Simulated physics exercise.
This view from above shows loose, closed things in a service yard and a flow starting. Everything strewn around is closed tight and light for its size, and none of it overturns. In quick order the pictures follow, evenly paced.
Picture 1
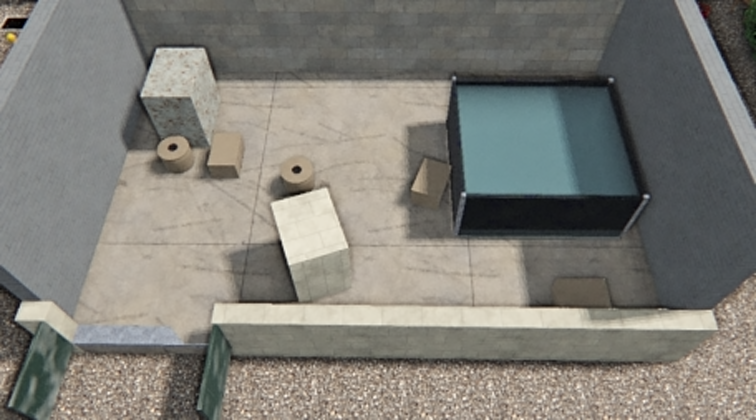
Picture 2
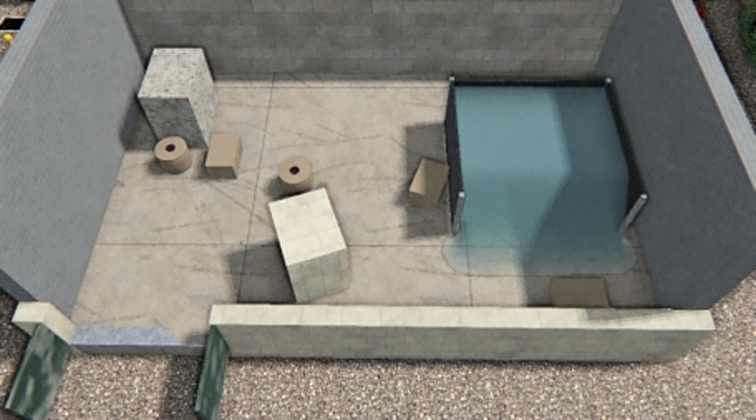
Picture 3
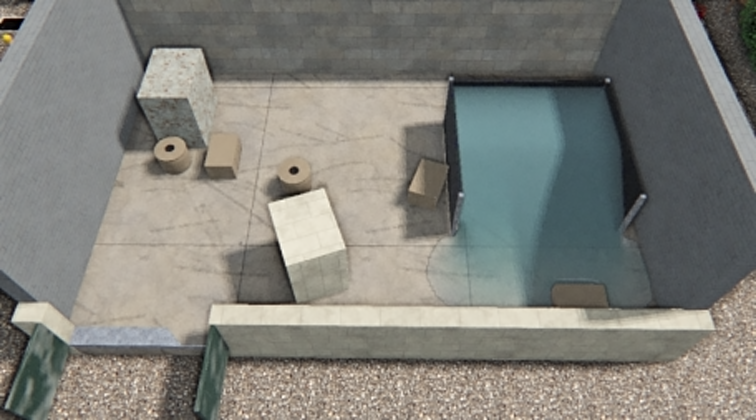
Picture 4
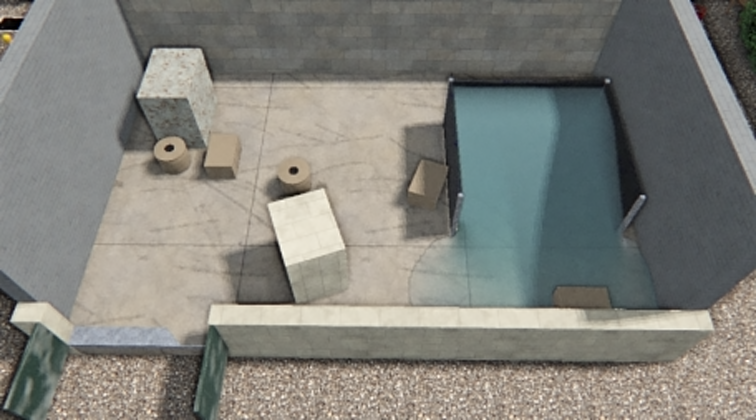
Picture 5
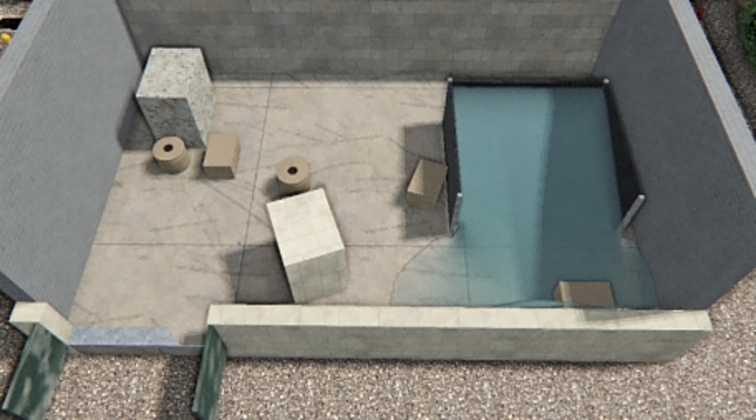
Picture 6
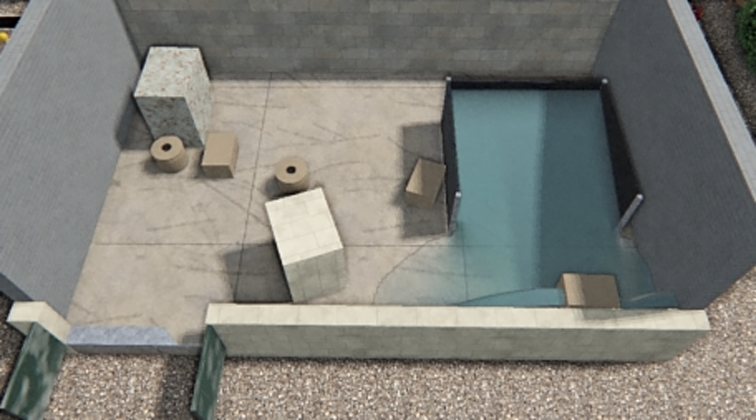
Walled service yard from above, with blue-green water pouring from a dark tank, spreading to the front wall and slightly shifting a tan box.
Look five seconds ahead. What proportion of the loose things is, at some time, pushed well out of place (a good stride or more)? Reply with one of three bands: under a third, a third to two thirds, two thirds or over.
A third to two thirds.
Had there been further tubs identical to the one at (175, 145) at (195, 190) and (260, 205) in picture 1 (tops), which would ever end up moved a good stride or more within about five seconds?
Result by item: Stays where it is / stays where it is.
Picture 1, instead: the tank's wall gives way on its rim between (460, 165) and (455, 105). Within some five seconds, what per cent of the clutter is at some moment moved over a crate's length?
Close to 80 in a hundred.
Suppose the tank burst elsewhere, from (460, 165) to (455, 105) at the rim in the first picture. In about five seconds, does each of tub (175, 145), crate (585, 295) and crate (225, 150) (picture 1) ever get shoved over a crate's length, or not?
Went past that, fell short, went past that.
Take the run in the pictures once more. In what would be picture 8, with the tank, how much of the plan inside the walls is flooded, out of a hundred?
Estimate: Close to 30 in a hundred.
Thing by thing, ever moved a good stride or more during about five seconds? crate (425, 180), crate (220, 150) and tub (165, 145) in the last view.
In that order: Under that, no, under that.
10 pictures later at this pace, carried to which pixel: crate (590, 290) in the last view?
I'd put it at about (634, 274).
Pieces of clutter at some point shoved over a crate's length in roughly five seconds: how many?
2.
A moment on, 0 of 5 are well off their spots; 1 afloat.
Next, 1 of 5 are well off their spots; 1 afloat.
Later, 2 of 5 are well off their spots; 1 afloat.
In the end, 2 of 5 are well off their spots, and 2 have been at some point; 4 afloat.
